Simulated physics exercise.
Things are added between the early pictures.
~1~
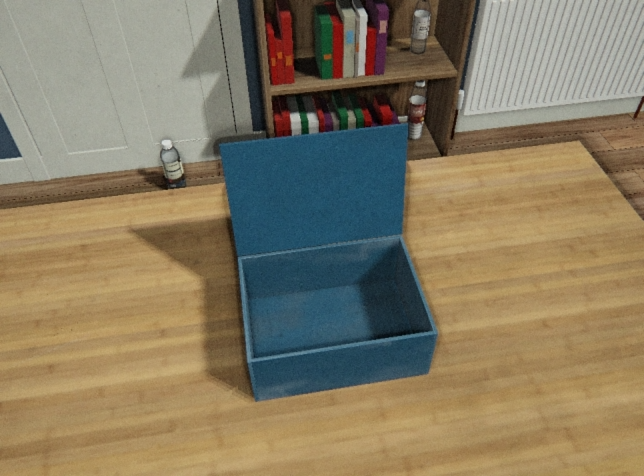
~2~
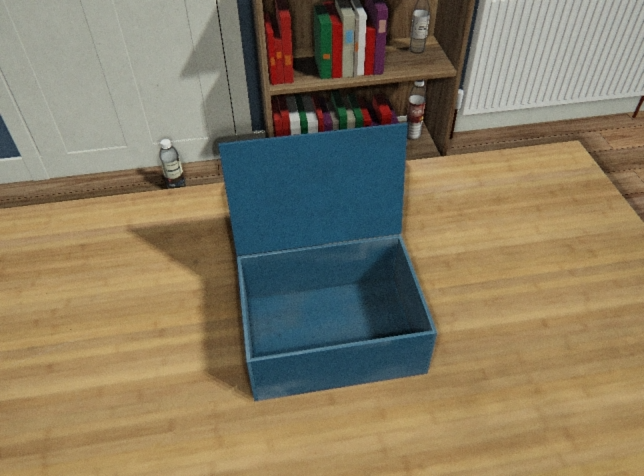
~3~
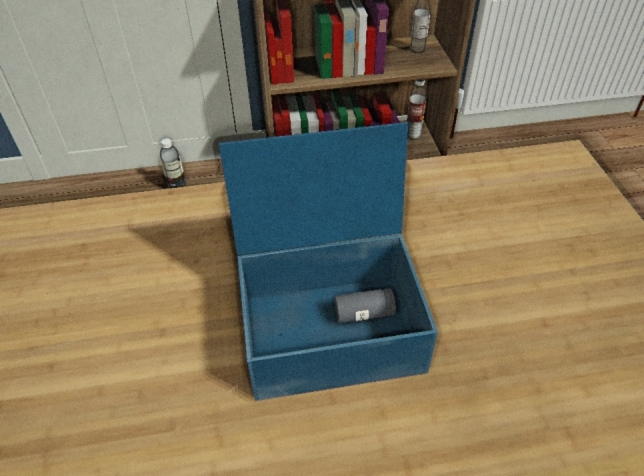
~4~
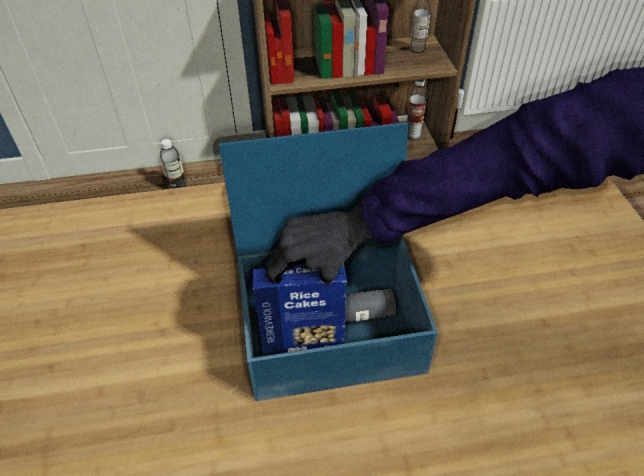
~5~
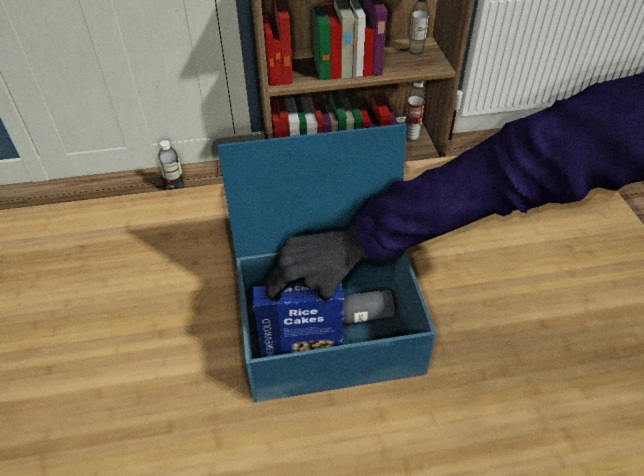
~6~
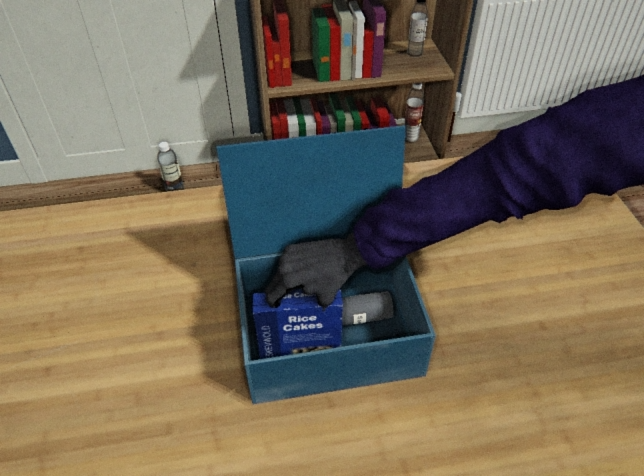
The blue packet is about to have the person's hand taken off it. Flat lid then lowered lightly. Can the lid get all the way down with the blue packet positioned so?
No, it is kept up.
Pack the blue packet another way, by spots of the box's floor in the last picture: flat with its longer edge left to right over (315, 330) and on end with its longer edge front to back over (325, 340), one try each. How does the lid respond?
Packed the first way the lid lowers fully; packed the second way it is left gaping.
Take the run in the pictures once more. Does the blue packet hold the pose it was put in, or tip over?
Well, it stays just as set.
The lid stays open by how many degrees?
Near 25°.
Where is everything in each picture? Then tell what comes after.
In the first picture, the last thing is not in view yet.
In the second picture, the last thing is not in view yet.
In the third picture, the last thing is not in view yet; grey shaker (365, 306).
In the fourth picture, still above its spot; blue packet (301, 311); grey shaker (365, 306).
In the fifth picture, still above its spot; blue packet (300, 326); grey shaker (363, 307).
In the sixth picture, put in, still held; blue packet (299, 332); grey shaker (362, 309).
Then, 1.00 s later than the last frame, lid starting down.
Then, 1.40 s later than the last frame, lid 70° above the rim.
Then, 1.70 s later than the last frame, lid 49° above the rim.
Then, 1.90 s later than the last frame, lid 33° above the rim.
When it is over, lid 26° above the rim; both as before. End places, in pixels of the last picture, blue packet near (299, 332).
